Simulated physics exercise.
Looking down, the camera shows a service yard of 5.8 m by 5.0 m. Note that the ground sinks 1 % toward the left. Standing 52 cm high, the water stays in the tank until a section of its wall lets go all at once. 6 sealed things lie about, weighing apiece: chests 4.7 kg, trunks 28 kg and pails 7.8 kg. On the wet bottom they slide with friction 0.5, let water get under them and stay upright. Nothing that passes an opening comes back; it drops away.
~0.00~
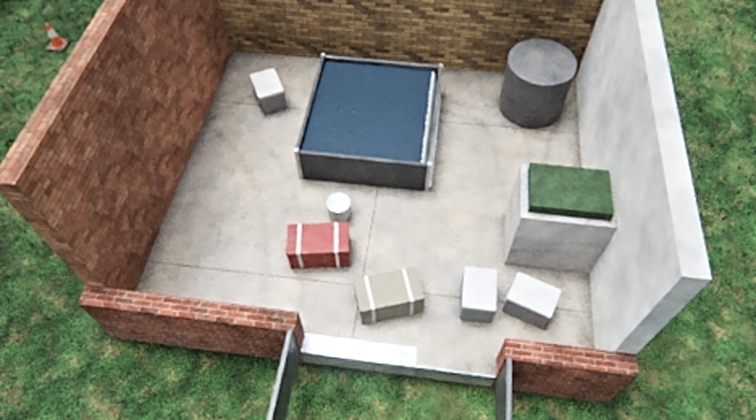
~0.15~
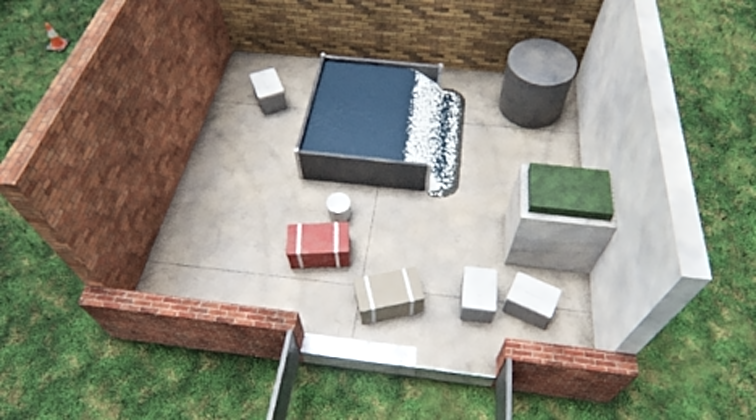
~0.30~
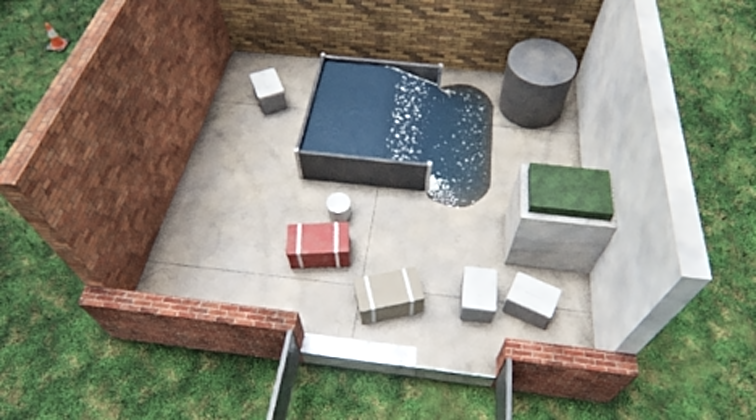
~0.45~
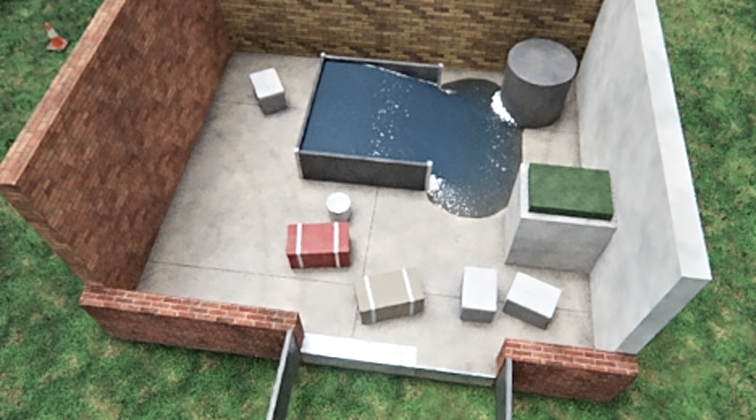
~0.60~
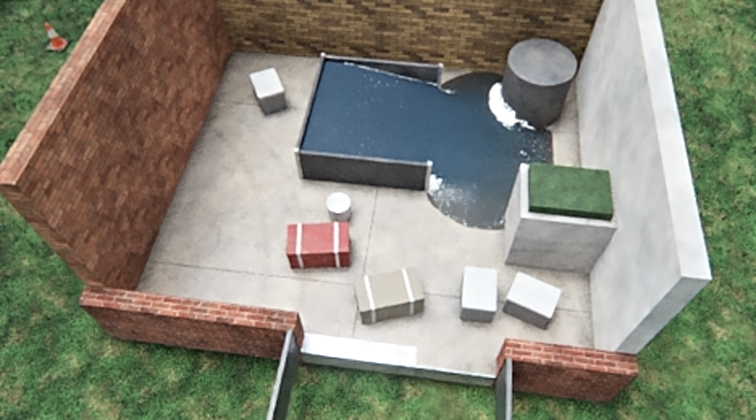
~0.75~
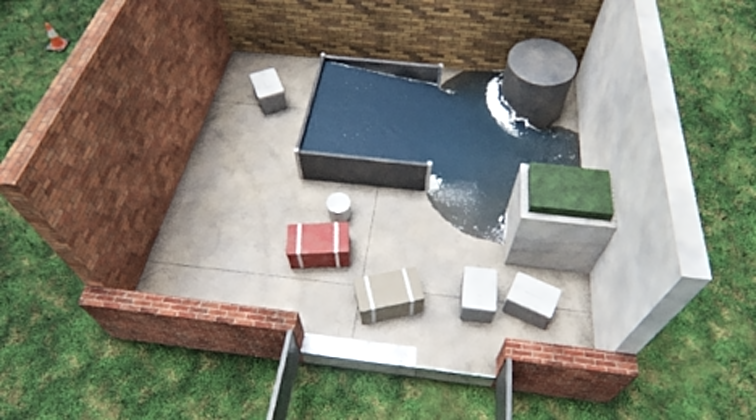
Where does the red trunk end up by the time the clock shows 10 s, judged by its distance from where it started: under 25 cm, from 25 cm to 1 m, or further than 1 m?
It ends near its start.
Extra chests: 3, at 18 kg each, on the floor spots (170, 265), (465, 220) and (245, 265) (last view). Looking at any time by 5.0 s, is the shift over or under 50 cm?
The first one ends up inside that, the second beyond that, the third inside that.
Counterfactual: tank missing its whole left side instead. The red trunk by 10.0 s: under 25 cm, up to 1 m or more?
I'd expect the red trunk to have remained in place.
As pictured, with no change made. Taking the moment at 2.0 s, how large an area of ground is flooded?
The covered patch comes to about 11.5 m2.
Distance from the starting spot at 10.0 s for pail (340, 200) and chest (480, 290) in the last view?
Taking them in order, 10 cm and gone out.
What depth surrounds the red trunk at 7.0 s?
3 cm, roughly.
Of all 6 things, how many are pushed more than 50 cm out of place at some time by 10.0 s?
2.
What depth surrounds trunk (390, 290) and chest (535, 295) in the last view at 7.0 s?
I'd put it at 4 cm and 1 cm respectively.
After 2.0 s the red trunk is near (318, 238), 0.0 m from its start, aground; 0 of 6 are out; 0 afloat.
After 4.5 s the red trunk is near (318, 238), 0.0 m from its start, aground; 1 of 6 are out; 0 afloat.
After 7.0 s the red trunk is near (315, 239), 0.0 m from its start, aground; 1 of 6 are out; 0 afloat.
After 10.0 s the red trunk is near (315, 239), 0.0 m from its start, aground; 1 of 6 are out; 2 afloat.
